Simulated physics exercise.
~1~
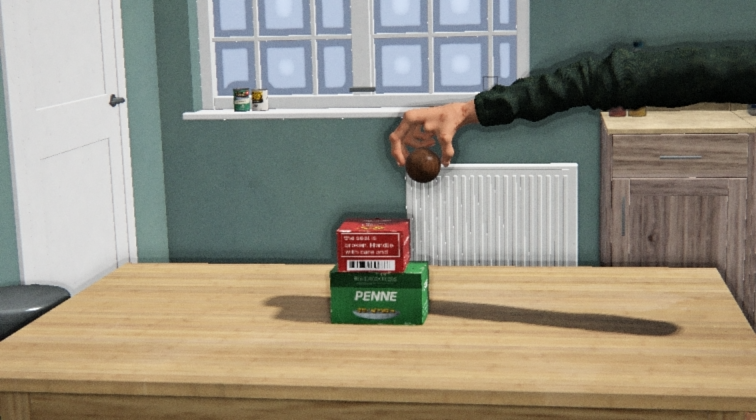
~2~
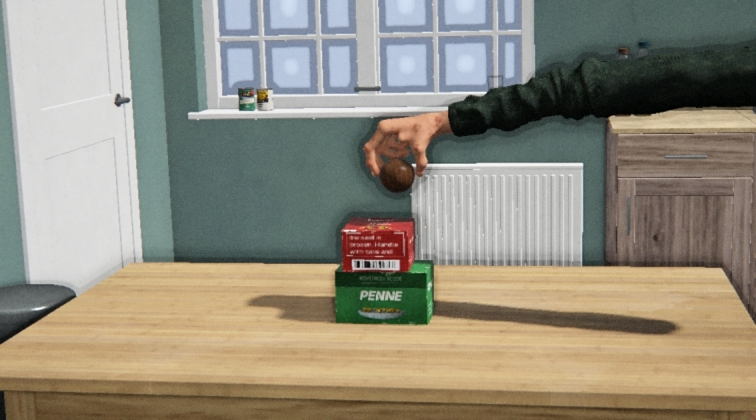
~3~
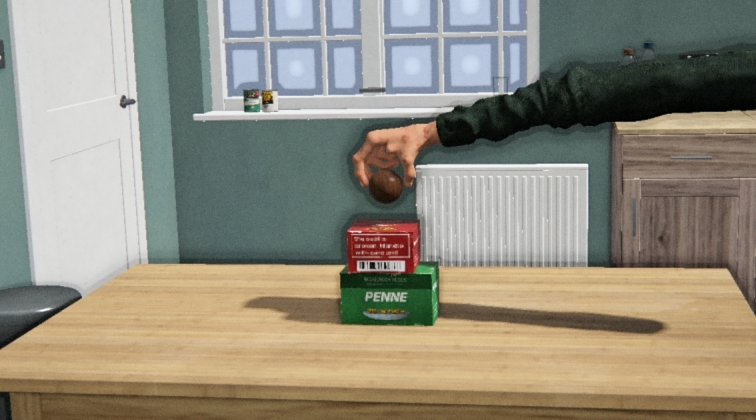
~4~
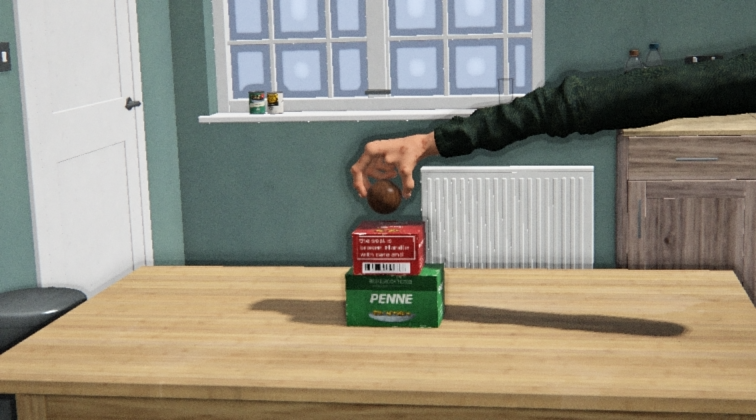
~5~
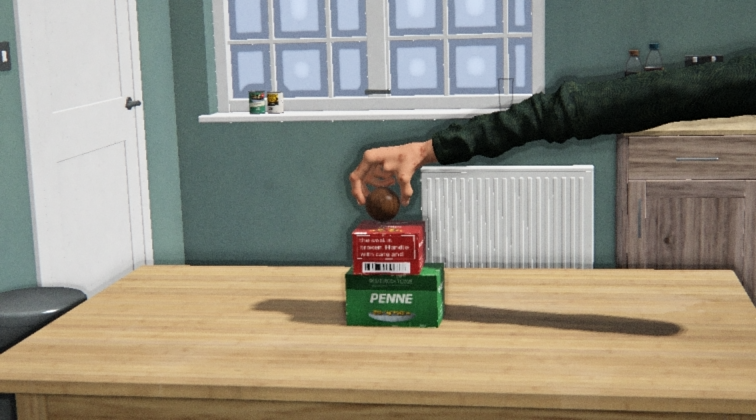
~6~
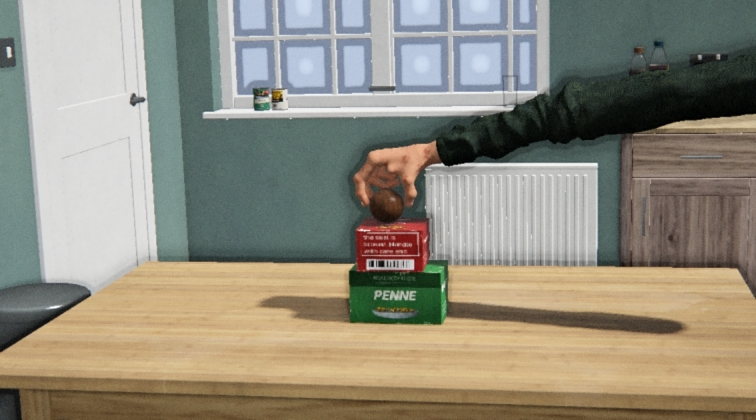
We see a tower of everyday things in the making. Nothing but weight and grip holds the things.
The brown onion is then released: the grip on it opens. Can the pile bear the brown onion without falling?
Yes, it bears it.
Then, 0.40 s on from there, no change.
Then, 1.30 s on from there, brown onion resting near (386, 206).
In the end, all 3 unmoved. At the end, from the last picture's camera, brown onion near (386, 206). The pile holds.
